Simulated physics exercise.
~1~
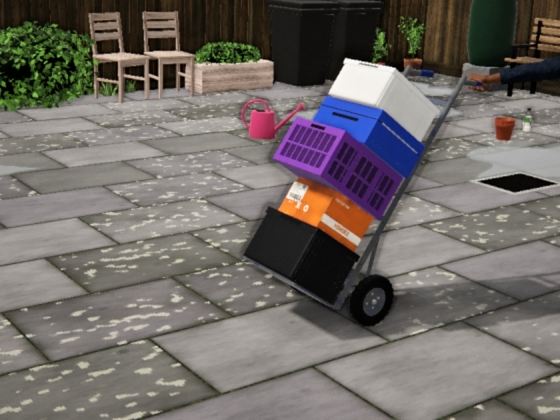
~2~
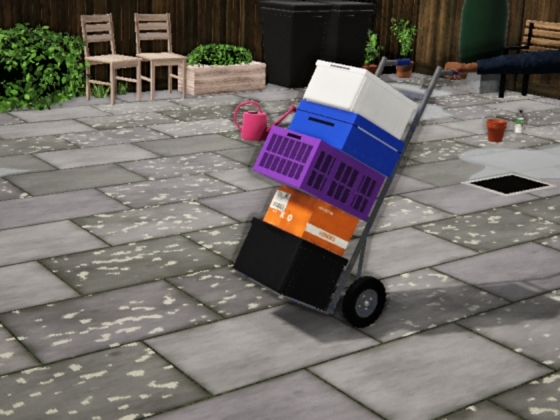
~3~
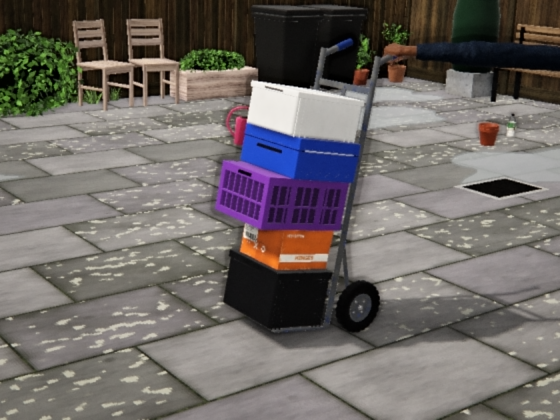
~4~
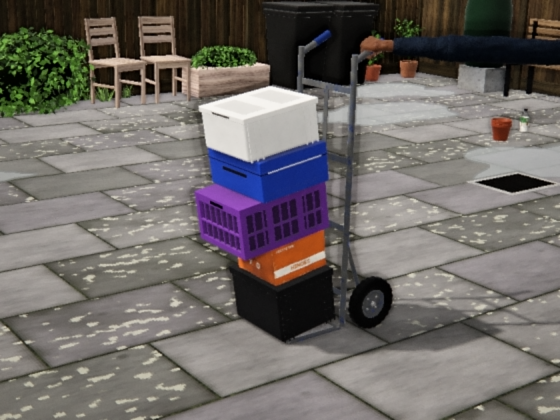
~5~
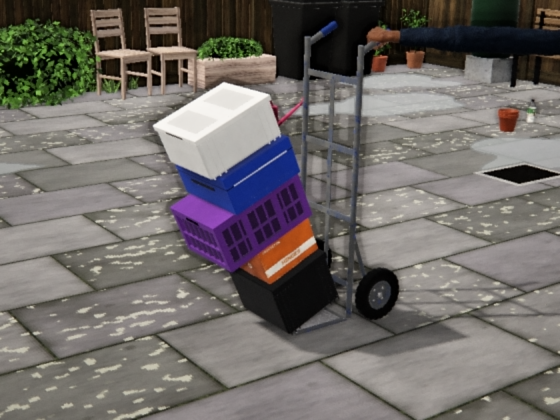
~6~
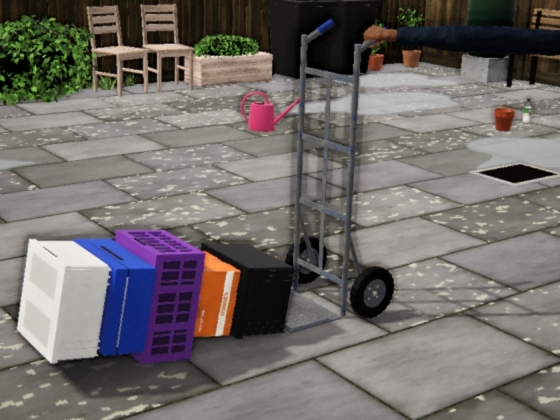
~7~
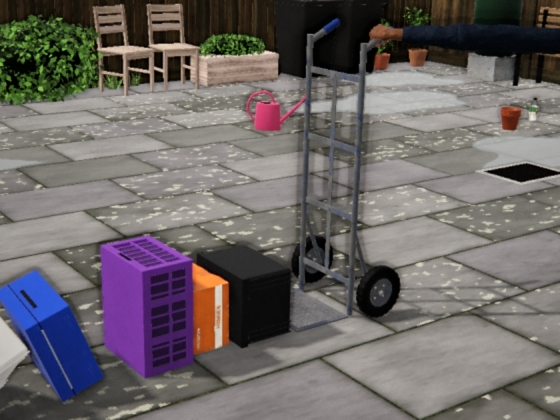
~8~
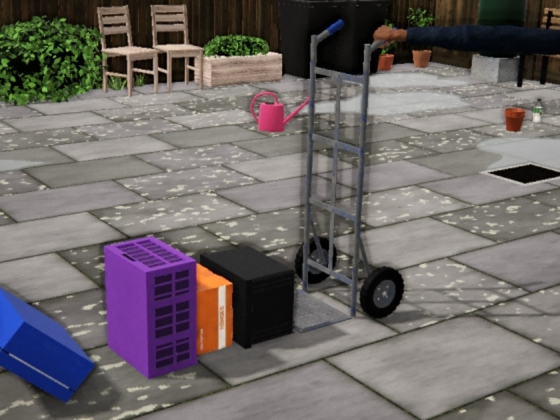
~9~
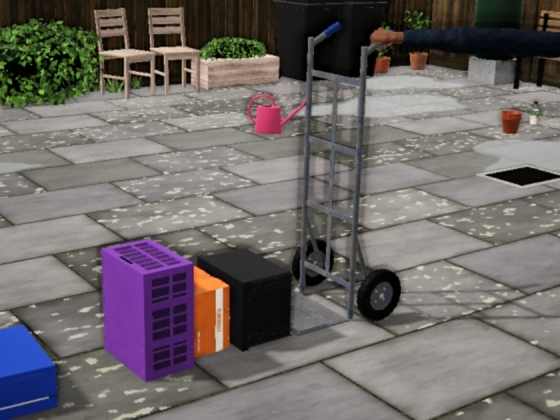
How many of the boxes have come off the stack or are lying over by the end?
At least three of them have come off or are lying over, with the boxes toppled in a line to the left of the upright truck.
A stack of five boxes topples left onto the paving as an arm uprights the sack truck.
